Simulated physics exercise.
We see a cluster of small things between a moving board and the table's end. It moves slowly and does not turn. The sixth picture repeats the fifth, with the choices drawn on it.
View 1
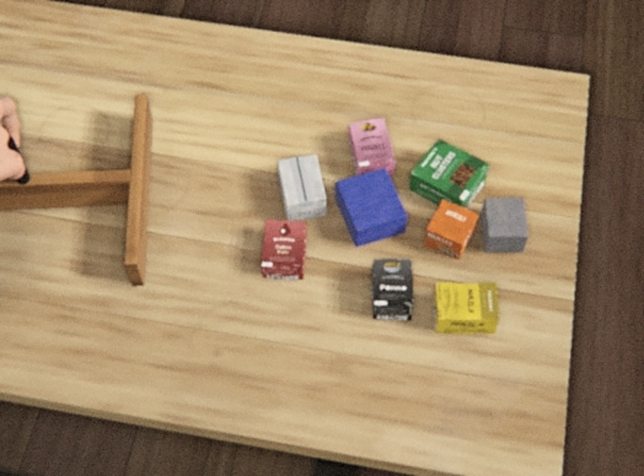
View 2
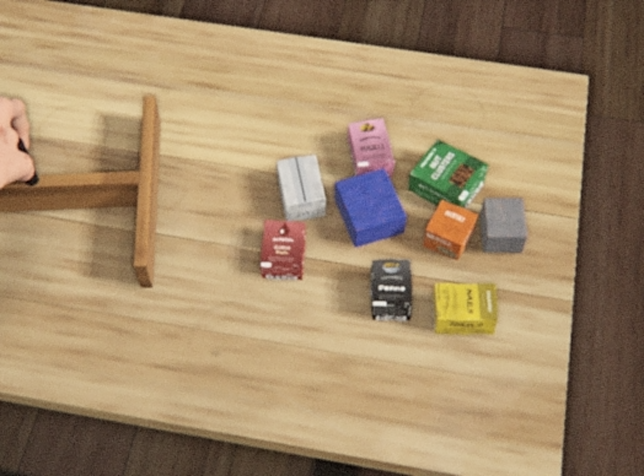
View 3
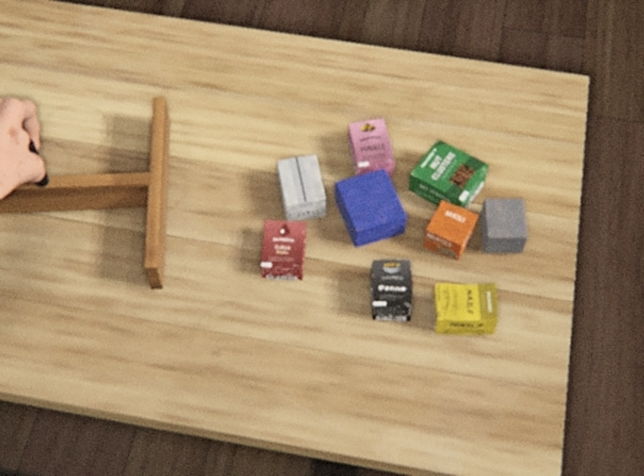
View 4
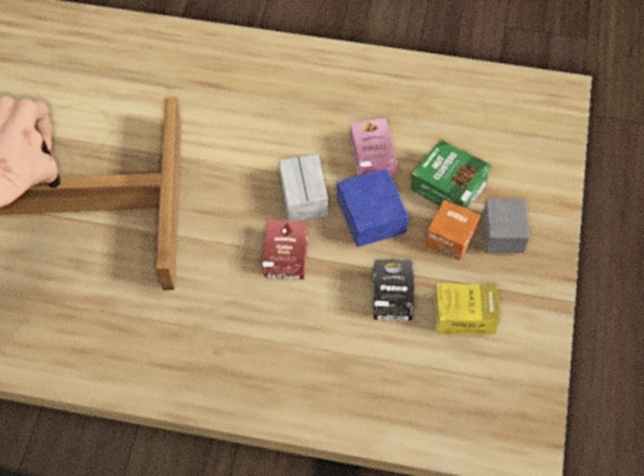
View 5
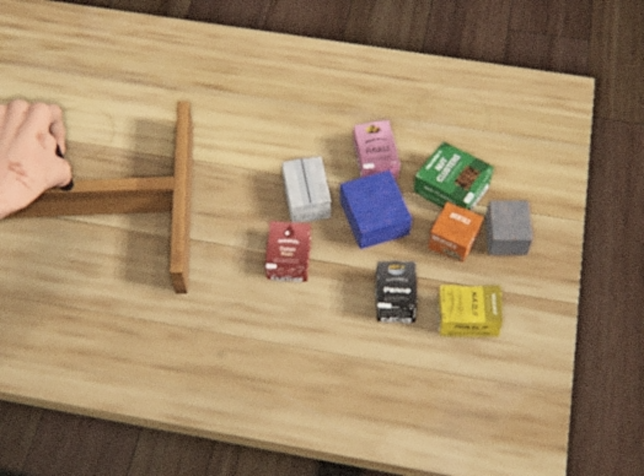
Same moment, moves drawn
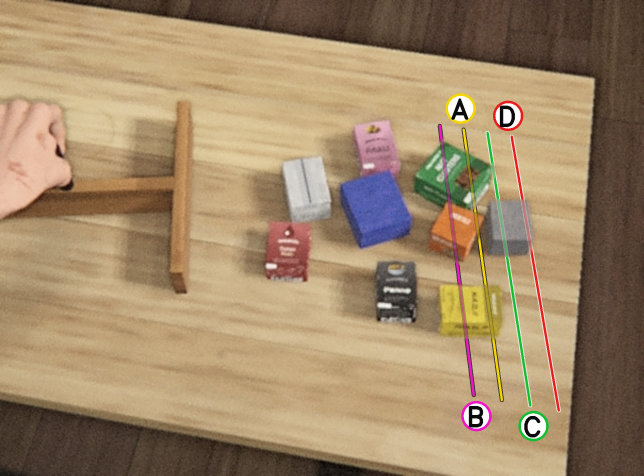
A hand at the left edge slowly pushes a T-shaped wooden tool, its crossbar upright in view, rightward across a pale wooden table seen from above, with dark floorboards around it. To the right sit a blue block with white, pink, green, orange, grey, yellow, black and red boxes and blocks clustered around it. The bar closes part of the gap without turning, while the small objects stay put.
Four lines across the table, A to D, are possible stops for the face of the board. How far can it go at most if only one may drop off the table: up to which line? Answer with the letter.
It should halt at B.
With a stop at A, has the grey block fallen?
Yes.
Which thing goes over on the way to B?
The grey block.
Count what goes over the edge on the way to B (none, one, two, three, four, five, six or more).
One.
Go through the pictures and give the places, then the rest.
In the first picture, yellow box (466, 308); grey block (504, 225); black packet (392, 289).
In the second picture, board (145, 176); white box (301, 188).
In the third picture, board (155, 177); green box (449, 177).
In the fourth picture, board (167, 178); pink packet (373, 150).
In the fifth picture, board (180, 182); yellow box (470, 311); grey block (509, 228); black packet (396, 291).
On the marked copy, A at (481, 254); B at (456, 249); C at (507, 258); D at (534, 262).
Following B. Soon after the start, board (278, 197); red box (308, 253); grey block (509, 228).
Later, board (377, 213); grey block (540, 231); yellow box (498, 325).
In the end, board (454, 226); grey block over the edge; orange packet (578, 250); one fallen.
As for the rest, A drops two; C drops three; D drops four.
